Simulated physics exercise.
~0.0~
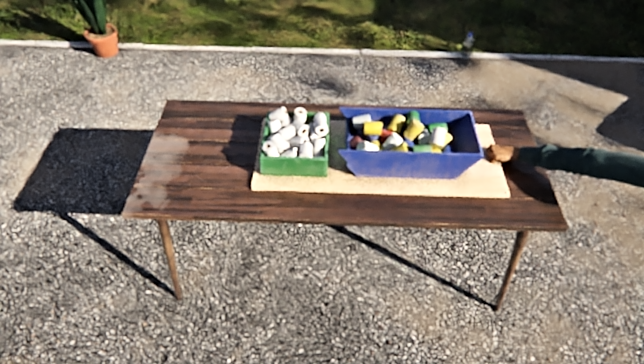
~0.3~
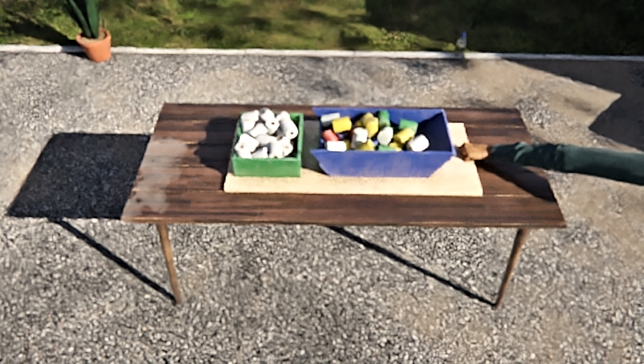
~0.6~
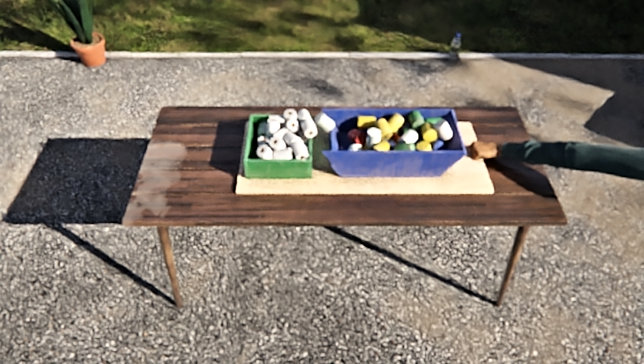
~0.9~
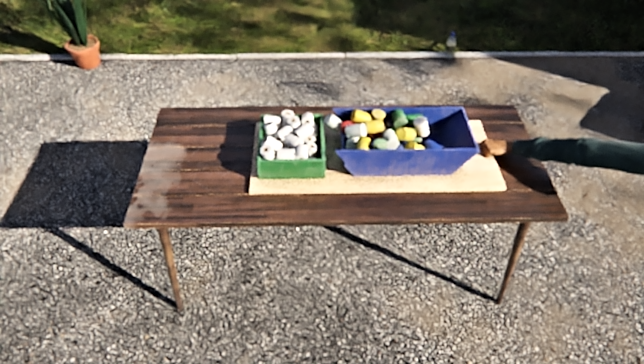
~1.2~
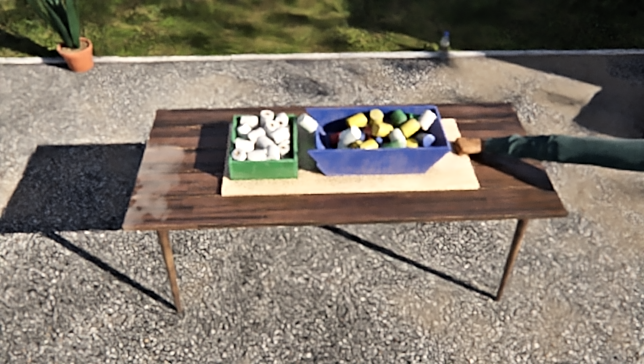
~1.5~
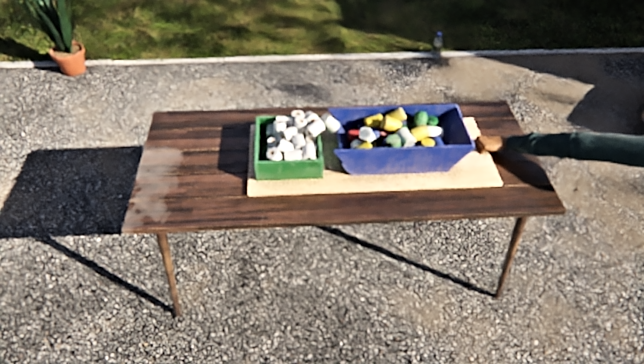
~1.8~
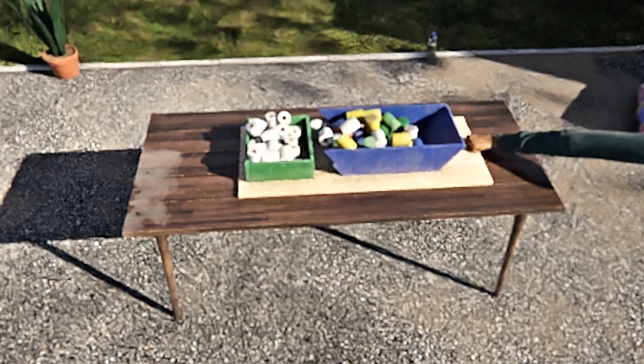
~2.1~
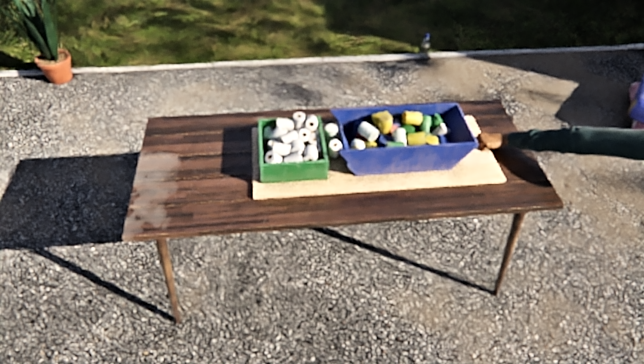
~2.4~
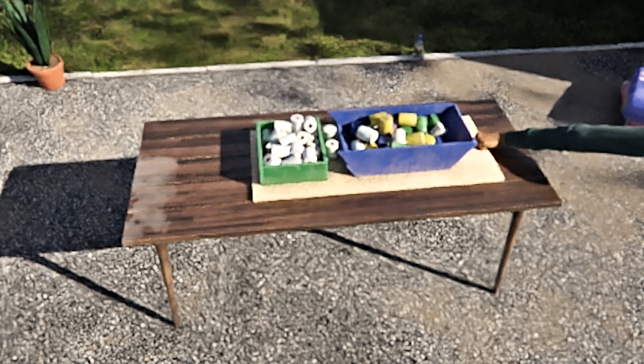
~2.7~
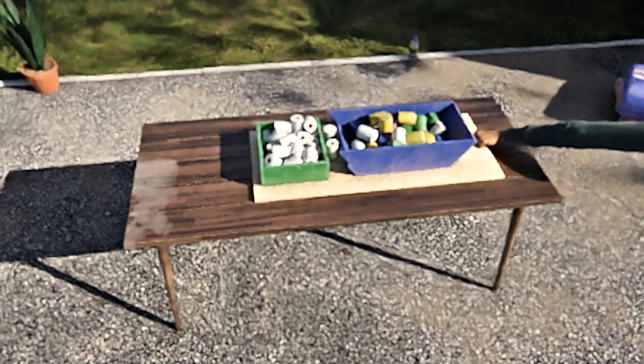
On an outdoor table, an arm slides two crates back and forth until one white roll drops between them.
